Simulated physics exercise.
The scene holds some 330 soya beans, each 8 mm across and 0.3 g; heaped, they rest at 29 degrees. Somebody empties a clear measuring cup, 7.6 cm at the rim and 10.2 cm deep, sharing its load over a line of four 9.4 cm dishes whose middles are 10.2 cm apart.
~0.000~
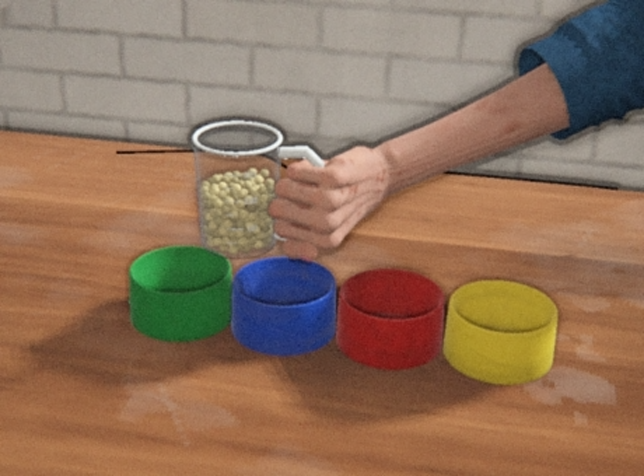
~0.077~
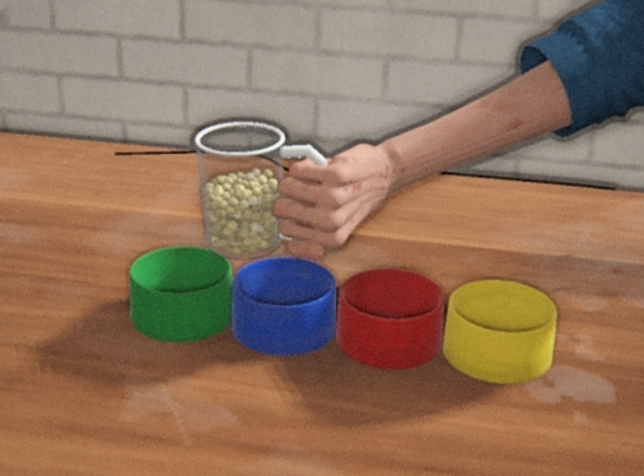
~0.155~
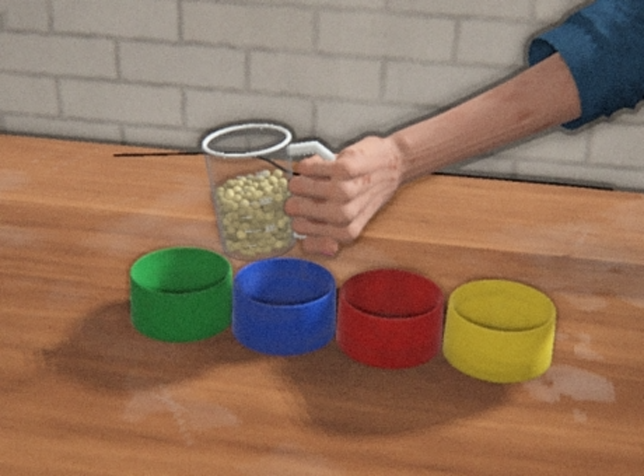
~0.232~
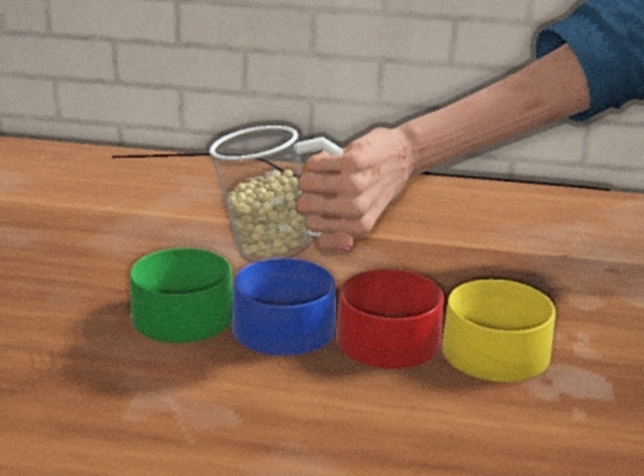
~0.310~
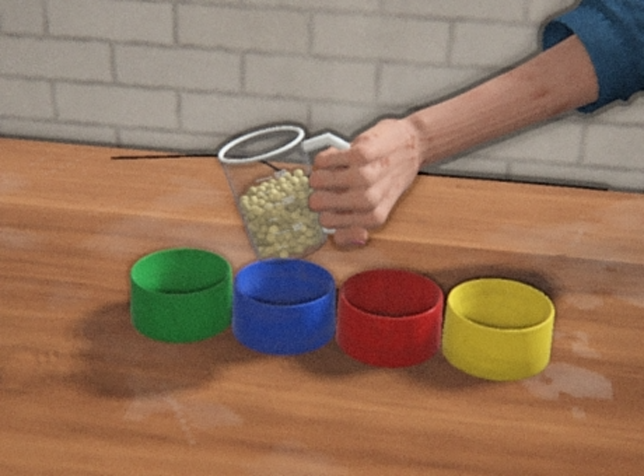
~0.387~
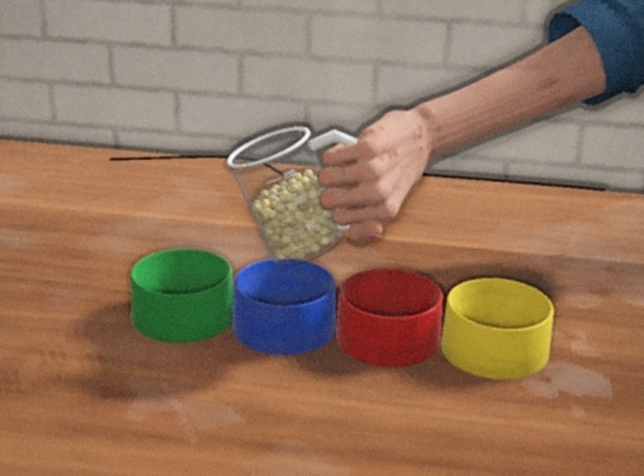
On a wooden counter by a brick wall, a hand moving a clear cup of beans rightward, tilting it left behind four coloured dishes.
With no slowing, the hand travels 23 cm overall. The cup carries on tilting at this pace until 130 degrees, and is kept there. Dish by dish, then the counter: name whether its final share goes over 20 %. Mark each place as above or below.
Marks: Red above, blue below, green below, yellow below, counter below.
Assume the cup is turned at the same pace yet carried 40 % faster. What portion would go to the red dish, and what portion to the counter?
Result - red dish: 90; counter: 10.
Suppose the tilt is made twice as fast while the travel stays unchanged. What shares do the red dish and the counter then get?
Result - red: 40; counter: 20.
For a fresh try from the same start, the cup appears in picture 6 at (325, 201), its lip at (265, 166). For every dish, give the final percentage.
Kept per dish: Red = 80, blue = 0, green = 0, yellow = 0.
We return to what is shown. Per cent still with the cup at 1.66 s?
It works out to about 90 per cent of the load.
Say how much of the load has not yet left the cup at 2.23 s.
0 per cent.
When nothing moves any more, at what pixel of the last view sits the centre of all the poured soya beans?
In the last view, approximately (400, 324).
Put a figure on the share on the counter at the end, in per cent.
Roughly 10 in a hundred.
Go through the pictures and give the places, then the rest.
In the first picture, cup at (238, 191), tilt 0 degrees, lip at (196, 134), moved 0.0 cm; middle of the pieces at (239, 207); green dish at (180, 269); blue dish at (284, 281); red dish at (392, 294); yellow dish at (503, 307).
In the second picture, cup at (242, 192), tilt 2 degrees, lip at (199, 136), moved 0.4 cm; middle of the pieces at (243, 208).
In the third picture, cup at (253, 194), tilt 6 degrees, lip at (206, 141), moved 1.4 cm; middle of the pieces at (255, 210).
In the fourth picture, cup at (265, 195), tilt 11 degrees, lip at (214, 147), moved 2.5 cm; middle of the pieces at (268, 211).
In the fifth picture, cup at (277, 196), tilt 17 degrees, lip at (222, 153), moved 3.6 cm; middle of the pieces at (282, 212).
In the sixth picture, cup at (289, 198), tilt 22 degrees, lip at (231, 159), moved 4.7 cm; middle of the pieces at (295, 213); green dish at (182, 272); blue dish at (285, 282); red dish at (391, 293); yellow dish at (500, 304). Its pace works out near 65 degrees a second; the hand travels 14 cm a second.
After 1.15 s, tilt 72 degrees; cup holds 100 %.
After 1.66 s, tilt 106 degrees; cup holds 90 %, red 5 %.
After 2.23 s, tilt 130 degrees; cup holds 0 %, red 80 %, yellow 5 %.
In the end, at 2.9 s, red 80 %, blue 0 %, green 0 %, yellow 5 %, counter 10 %.
